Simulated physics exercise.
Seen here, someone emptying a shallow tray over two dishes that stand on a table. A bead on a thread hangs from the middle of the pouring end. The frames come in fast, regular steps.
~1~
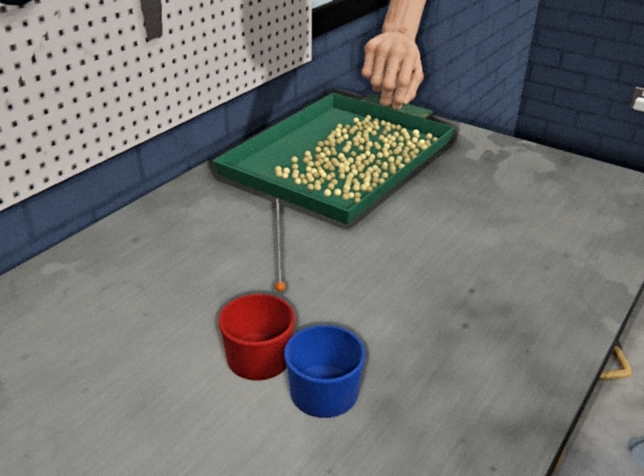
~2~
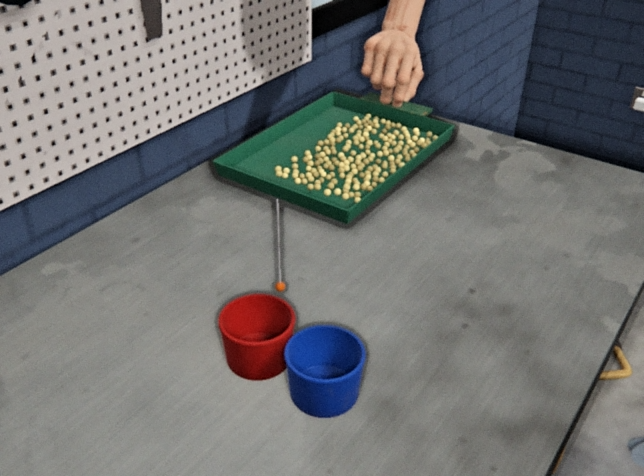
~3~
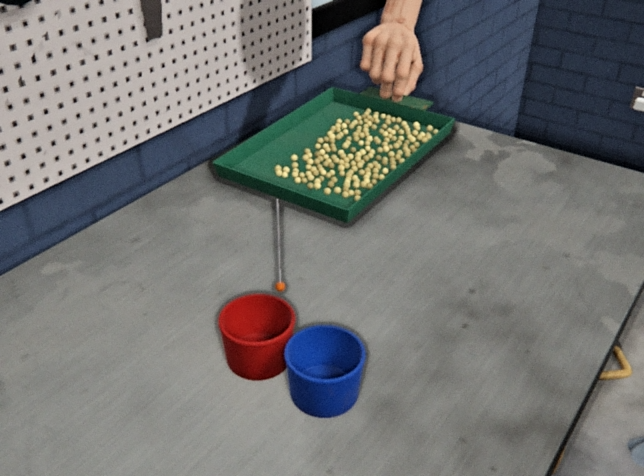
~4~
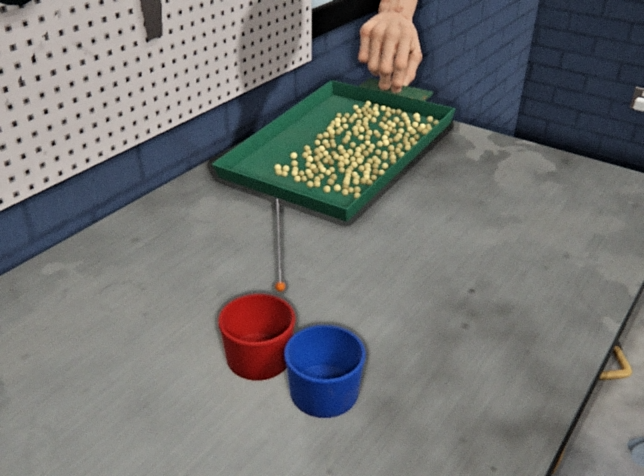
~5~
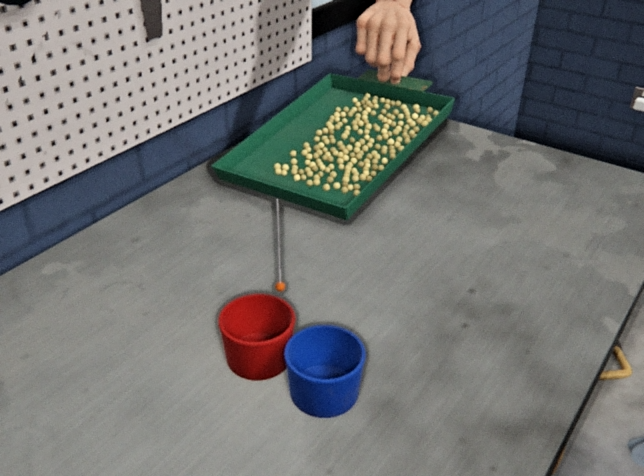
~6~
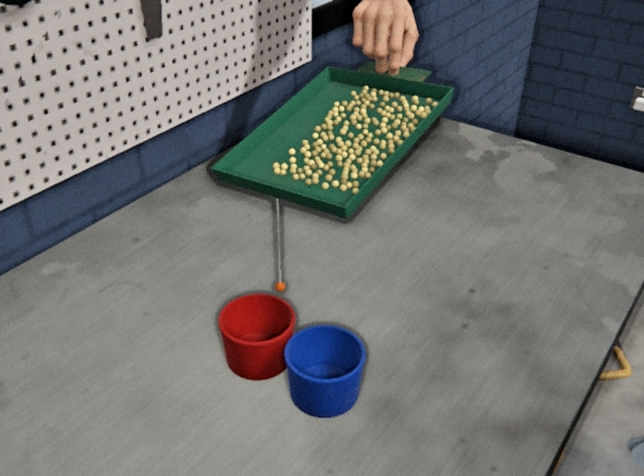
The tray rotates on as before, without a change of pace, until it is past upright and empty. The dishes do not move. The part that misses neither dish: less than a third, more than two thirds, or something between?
Caught overall: Under a third.
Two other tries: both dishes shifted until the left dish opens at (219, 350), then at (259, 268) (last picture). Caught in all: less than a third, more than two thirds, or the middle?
In turn: Below one third; under a third.
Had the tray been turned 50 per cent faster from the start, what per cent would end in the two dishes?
Close to 10 per cent.
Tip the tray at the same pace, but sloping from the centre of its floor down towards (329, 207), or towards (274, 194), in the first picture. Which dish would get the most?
The first try: The dish on the right. The second: Left.
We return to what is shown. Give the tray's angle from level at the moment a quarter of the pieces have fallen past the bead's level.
At some 105 degrees.
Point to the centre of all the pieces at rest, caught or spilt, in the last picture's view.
Close to (211, 329).
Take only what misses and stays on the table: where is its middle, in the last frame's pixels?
Around (201, 323).
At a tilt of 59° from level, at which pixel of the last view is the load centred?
Roughly at (262, 170).
Soon, tray tipped steeply; nearly all on the tray; a stray few outside both; a stray few in the air.
A while on, tray tipped right over; most on the tray; a stray few in the left dish; a small part outside both; a small part in the air.
Towards the end, tray tipped past a quarter turn; about a quarter in the left dish; most outside both.
Finally, tray tipped past a quarter turn; none in the right dish; about a quarter in the left dish; most outside both.
